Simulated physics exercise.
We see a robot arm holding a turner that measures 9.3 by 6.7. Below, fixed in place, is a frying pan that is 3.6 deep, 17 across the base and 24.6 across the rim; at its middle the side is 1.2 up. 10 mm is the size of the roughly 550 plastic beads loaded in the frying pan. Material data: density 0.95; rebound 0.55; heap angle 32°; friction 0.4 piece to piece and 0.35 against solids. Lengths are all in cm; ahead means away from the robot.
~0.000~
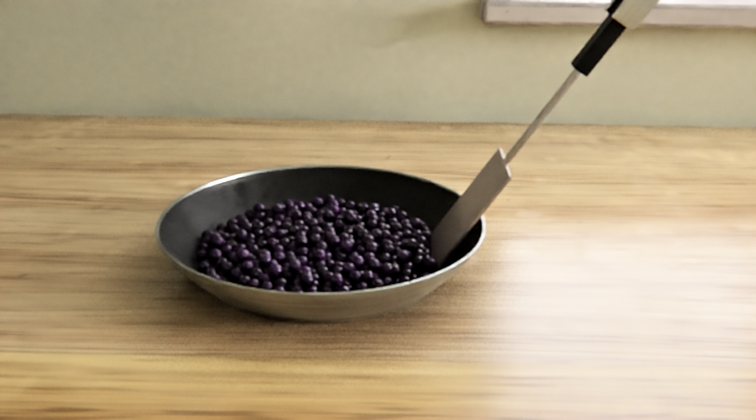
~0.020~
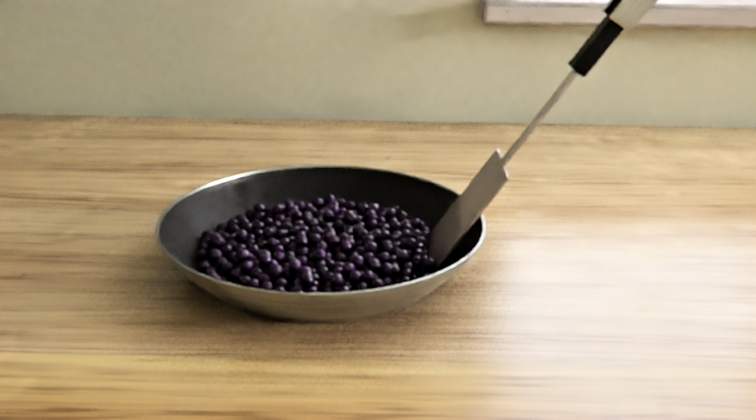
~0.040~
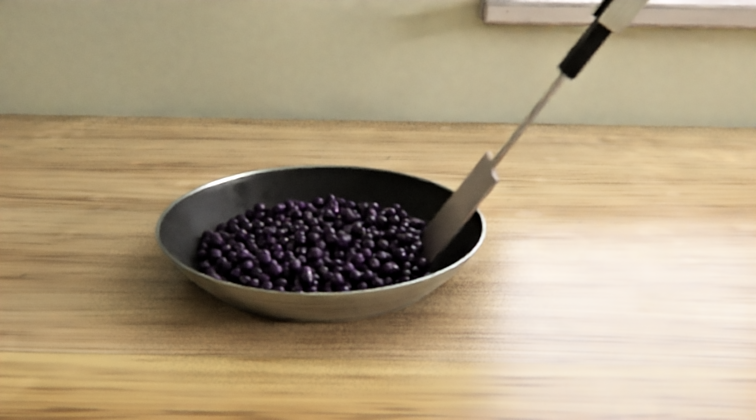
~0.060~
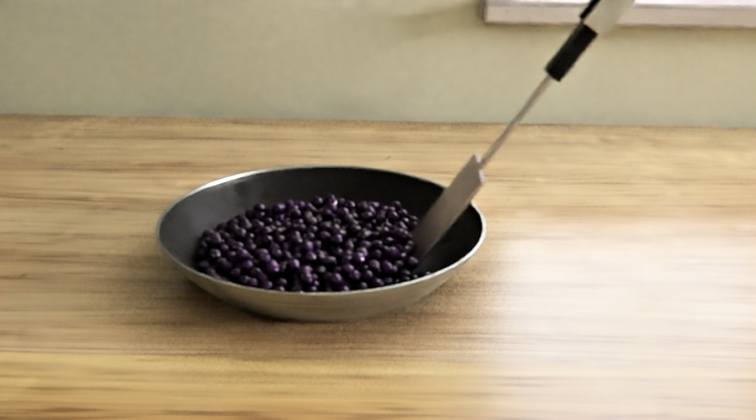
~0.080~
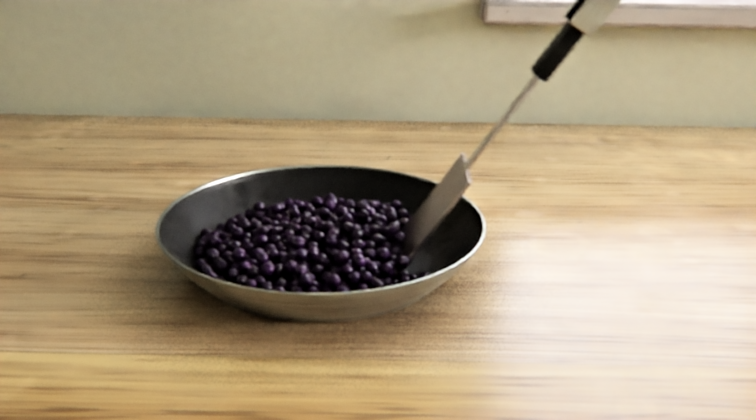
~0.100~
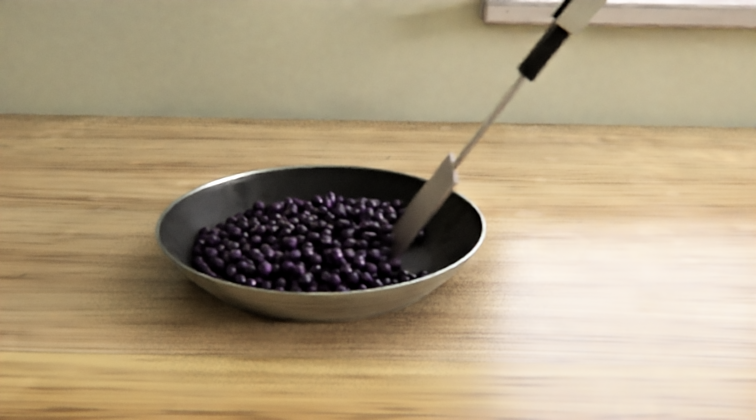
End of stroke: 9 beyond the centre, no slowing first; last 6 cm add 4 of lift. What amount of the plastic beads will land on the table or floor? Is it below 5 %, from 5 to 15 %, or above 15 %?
From 5 to 15 %.
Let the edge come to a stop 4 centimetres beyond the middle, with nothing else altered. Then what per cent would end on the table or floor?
I'd expect close to 0 per cent then.
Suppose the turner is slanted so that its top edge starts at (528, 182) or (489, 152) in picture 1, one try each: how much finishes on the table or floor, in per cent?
First try roughly 10 percent, second try roughly 10 percent.
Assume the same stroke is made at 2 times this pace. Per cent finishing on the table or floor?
The share would be near 15 in a hundred.
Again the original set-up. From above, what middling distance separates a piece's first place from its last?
Near 3 cm, measured level.
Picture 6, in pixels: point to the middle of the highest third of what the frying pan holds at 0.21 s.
The top third sits at roughly (282, 235).
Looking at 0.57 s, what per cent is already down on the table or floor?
About 10 per cent.
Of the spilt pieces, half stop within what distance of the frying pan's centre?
Close to 22 cm from the centre.
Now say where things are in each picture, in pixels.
In the first frame, turner top edge at (505, 162), sloping 56°; upper third of the load around (320, 241), from x 200 to 430, top at y 200; 551 in the frying pan.
In the second frame, turner top edge at (503, 163), sloping 56°; upper third of the load around (321, 241), from x 200 to 430, top at y 200.
In the third frame, turner top edge at (493, 165), sloping 56°; upper third of the load around (329, 241), from x 205 to 425, top at y 200.
In the fourth frame, turner top edge at (480, 167), sloping 56°; upper third of the load around (327, 240), from x 200 to 425, top at y 200.
In the fifth frame, turner top edge at (467, 167), sloping 56°; upper third of the load around (322, 238), from x 200 to 425, top at y 200.
In the sixth frame, turner top edge at (454, 167), sloping 56°; upper third of the load around (316, 238), from x 200 to 425, top at y 200; 551 in the frying pan.
By 0.21 s, sloping 56°, highest piece 4 above the table; 551 in the frying pan.
By 0.31 s, sloping 56°, highest piece 5 above the table; 551 in the frying pan.
By 0.57 s, sloping 56°, highest piece 4 above the table; 497 in the frying pan, 54 on the table or floor.
By 1.62 s, sloping 56°, highest piece 4 above the table; 497 in the frying pan, 54 on the table or floor.
Final count, 497 in the frying pan, 54 on the table or floor. That is 10 % on the table or floor.
